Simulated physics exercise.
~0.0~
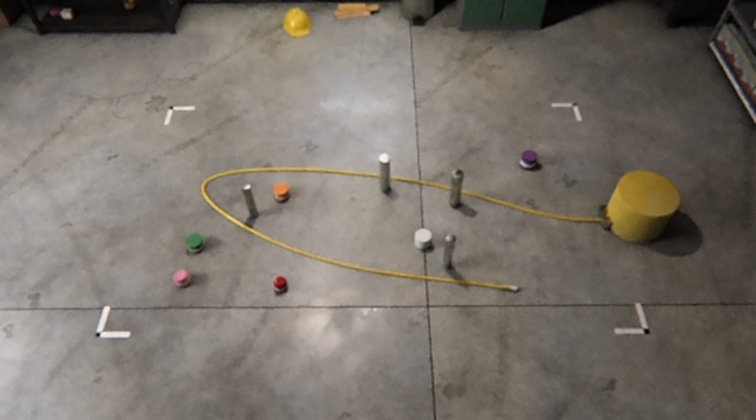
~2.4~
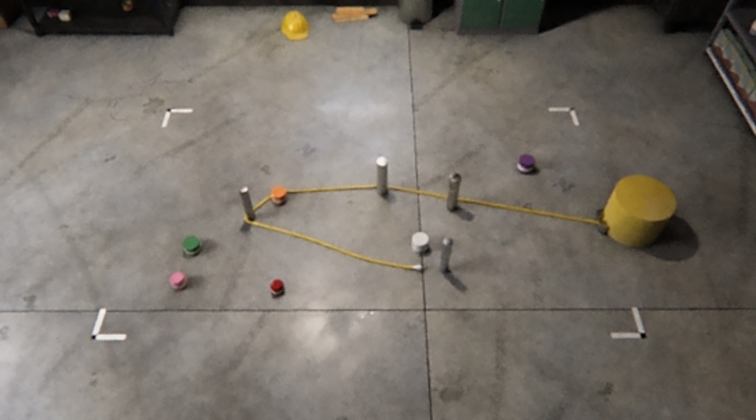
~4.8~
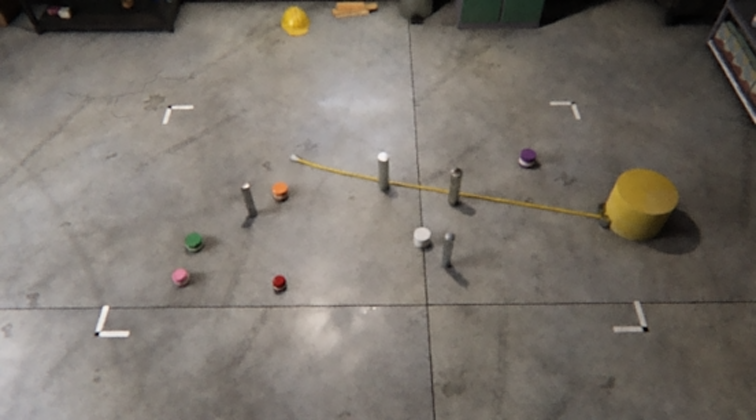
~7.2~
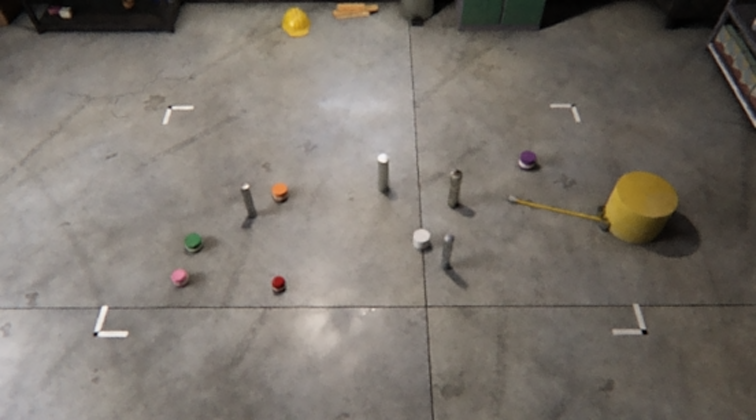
Workshop floor, yellow lead sliding back around metal posts toward a yellow drum until a short length remains, coloured containers staying put.
